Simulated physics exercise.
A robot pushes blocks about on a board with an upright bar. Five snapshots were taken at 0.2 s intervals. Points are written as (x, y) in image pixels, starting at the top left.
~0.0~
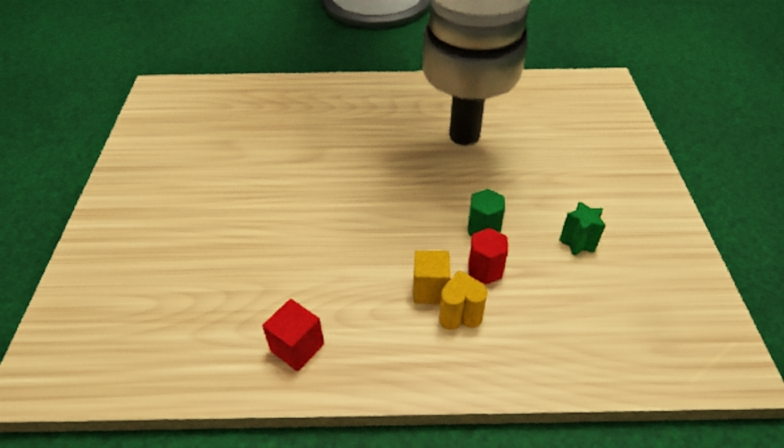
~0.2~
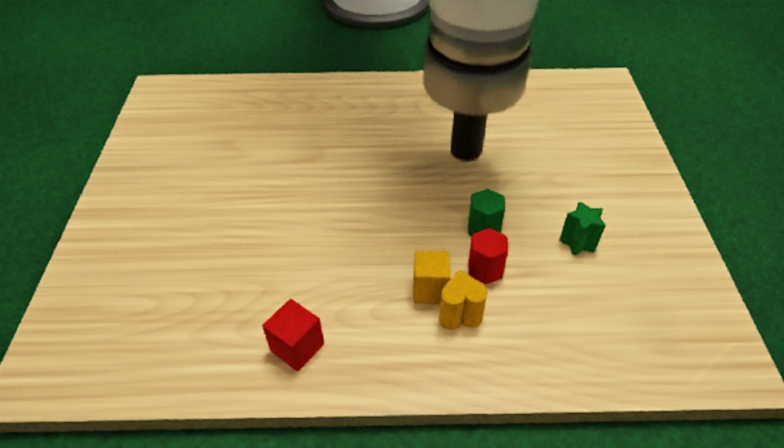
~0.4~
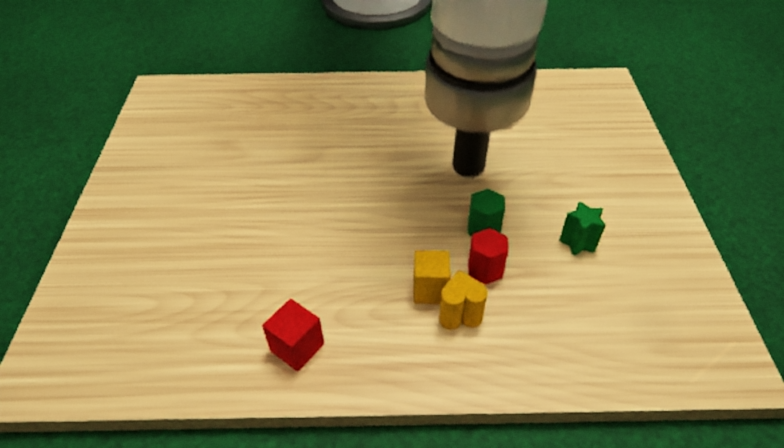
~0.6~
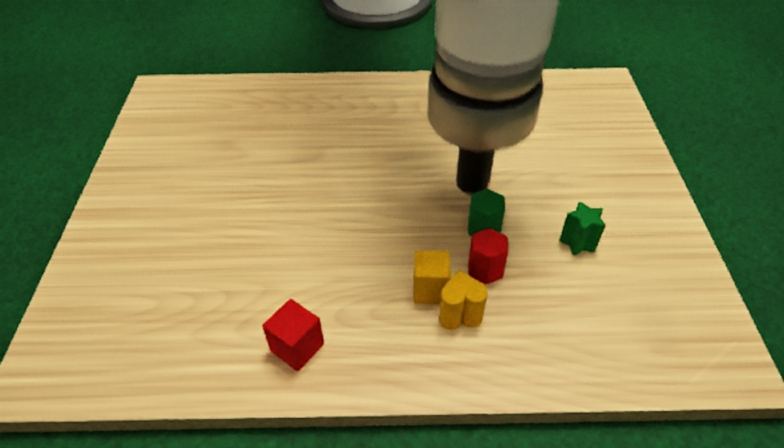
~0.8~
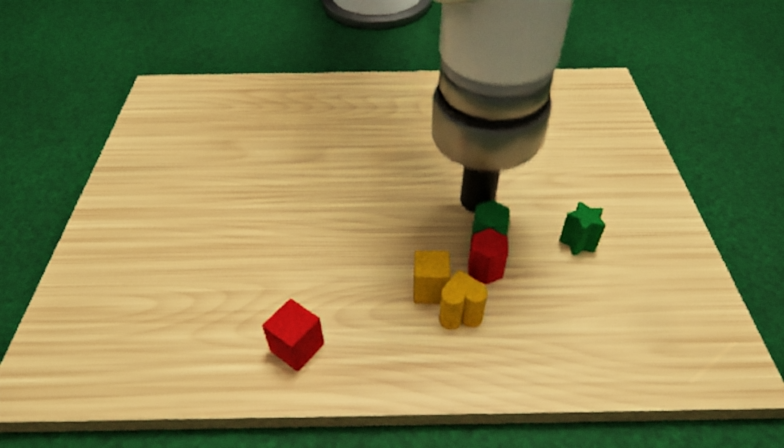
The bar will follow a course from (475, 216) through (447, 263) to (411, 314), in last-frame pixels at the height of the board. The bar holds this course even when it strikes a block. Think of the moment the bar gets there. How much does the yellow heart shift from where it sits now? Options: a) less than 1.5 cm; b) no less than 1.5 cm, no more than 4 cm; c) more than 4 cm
That would be a.
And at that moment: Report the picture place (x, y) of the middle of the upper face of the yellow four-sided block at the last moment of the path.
Its top middle is near (394, 318).
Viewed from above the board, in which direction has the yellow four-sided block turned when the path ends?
It turns clockwise.
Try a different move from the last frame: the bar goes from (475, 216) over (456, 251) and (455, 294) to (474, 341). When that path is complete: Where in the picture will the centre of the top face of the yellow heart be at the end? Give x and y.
If I read the scene right, the answer is (483, 356).
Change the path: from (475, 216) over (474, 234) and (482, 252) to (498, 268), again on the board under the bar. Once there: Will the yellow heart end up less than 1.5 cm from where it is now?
Answer: Yes.
What follows on the original path. One third of the way, bar at (458, 234); red hexagonal block at (495, 253), turned 30° clockwise; green hexagonal block at (498, 226), turned 40° anticlockwise.
Two thirds of the way, bar at (437, 268); yellow four-sided block at (421, 281), turned 25° clockwise; red hexagonal block at (495, 253), turned 30° clockwise; green hexagonal block at (498, 226), turned 40° anticlockwise.
At the end, bar at (411, 301); yellow four-sided block at (394, 318), turned 20° clockwise; yellow heart not moved; red hexagonal block at (495, 253), turned 30° clockwise; green hexagonal block at (498, 226), turned 40° anticlockwise.
